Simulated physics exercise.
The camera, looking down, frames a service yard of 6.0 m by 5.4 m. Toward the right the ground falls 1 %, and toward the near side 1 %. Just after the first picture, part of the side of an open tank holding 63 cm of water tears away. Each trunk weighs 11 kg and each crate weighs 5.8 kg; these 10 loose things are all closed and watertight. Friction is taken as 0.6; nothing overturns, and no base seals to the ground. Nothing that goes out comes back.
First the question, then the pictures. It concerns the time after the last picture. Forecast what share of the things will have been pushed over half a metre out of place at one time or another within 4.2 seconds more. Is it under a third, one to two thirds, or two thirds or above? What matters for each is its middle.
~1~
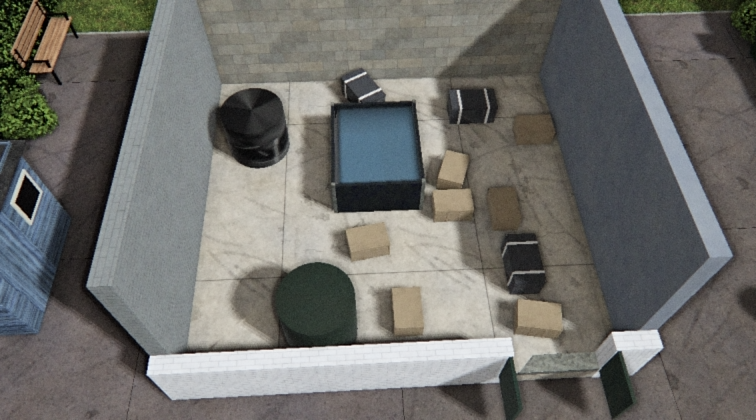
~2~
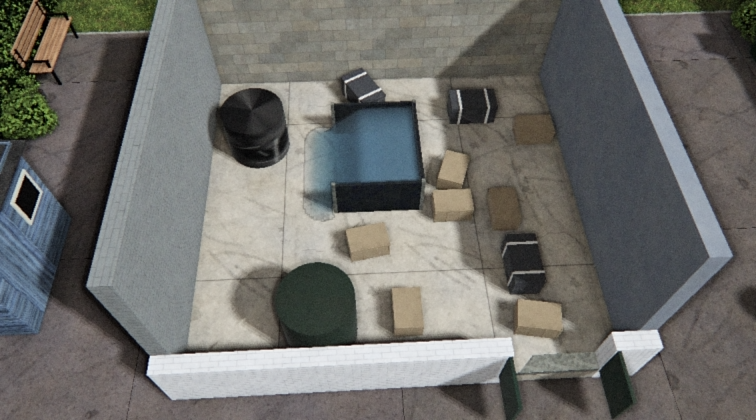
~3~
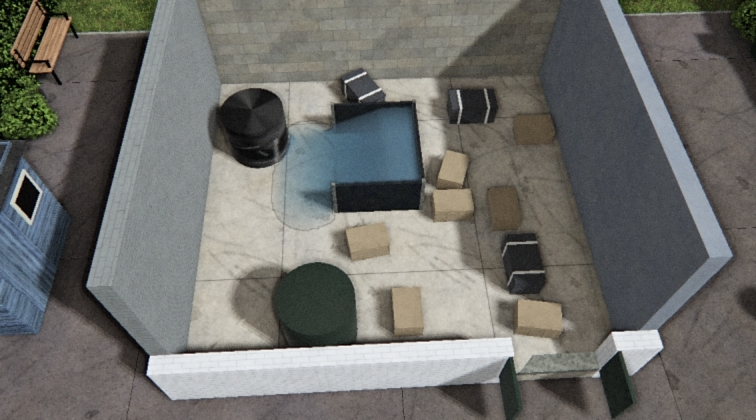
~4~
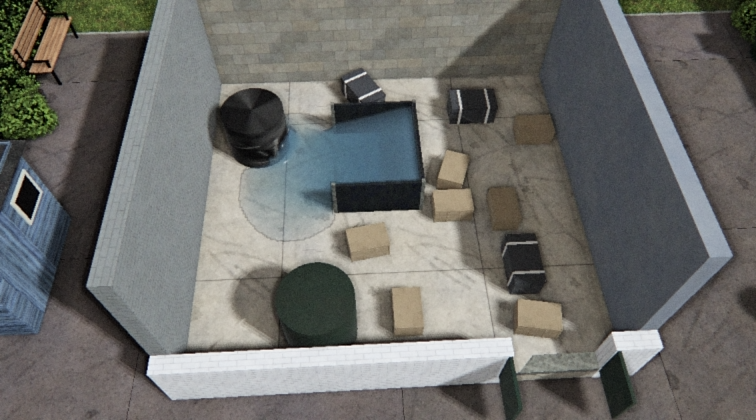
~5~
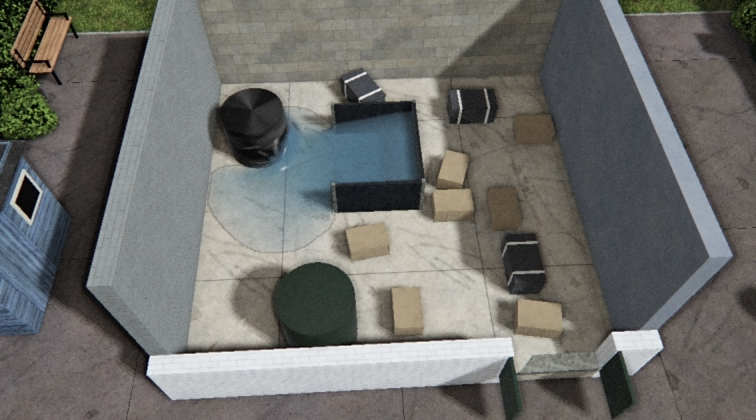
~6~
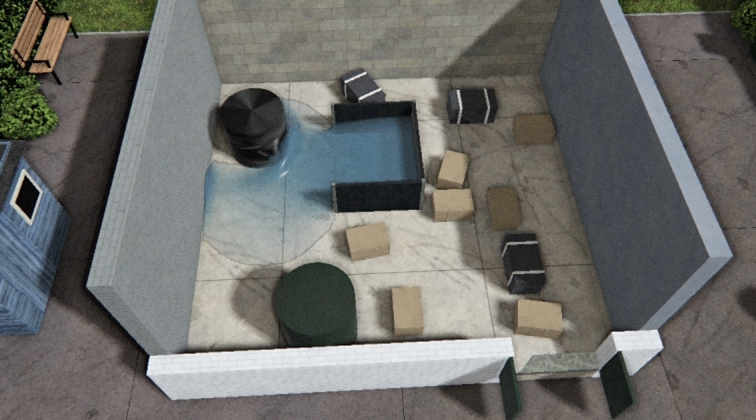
It is under a third.
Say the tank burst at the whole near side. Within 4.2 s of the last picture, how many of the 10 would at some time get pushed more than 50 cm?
Then it comes to 5.
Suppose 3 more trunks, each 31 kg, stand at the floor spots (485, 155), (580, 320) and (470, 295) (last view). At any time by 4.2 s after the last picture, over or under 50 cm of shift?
In turn: Less, short of it, short of it.
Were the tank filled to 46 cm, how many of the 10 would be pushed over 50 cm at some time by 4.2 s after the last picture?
In that case the number is 1.
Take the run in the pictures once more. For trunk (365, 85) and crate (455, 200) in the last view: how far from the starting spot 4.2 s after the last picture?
Taking them in turn, I get 150 cm for the first and 20 cm for the second.
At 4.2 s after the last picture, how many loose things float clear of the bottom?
The count is 1.
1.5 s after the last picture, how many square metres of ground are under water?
About 12.0 m2.
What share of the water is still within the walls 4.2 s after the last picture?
I'd say some 100 percent hasn't gone yet.
Then, 0.4 s after the last picture 0 of 10 are over 50 cm from their spots; 0 afloat.
Then, 1.5 s after the last picture 0 of 10 are over 50 cm from their spots; 0 afloat.
Then, 2.8 s after the last picture 0 of 10 are over 50 cm from their spots; 0 afloat.
Then, 4.2 s after the last picture 2 of 10 are over 50 cm from their spots, and 2 have been at some point; 1 afloat.
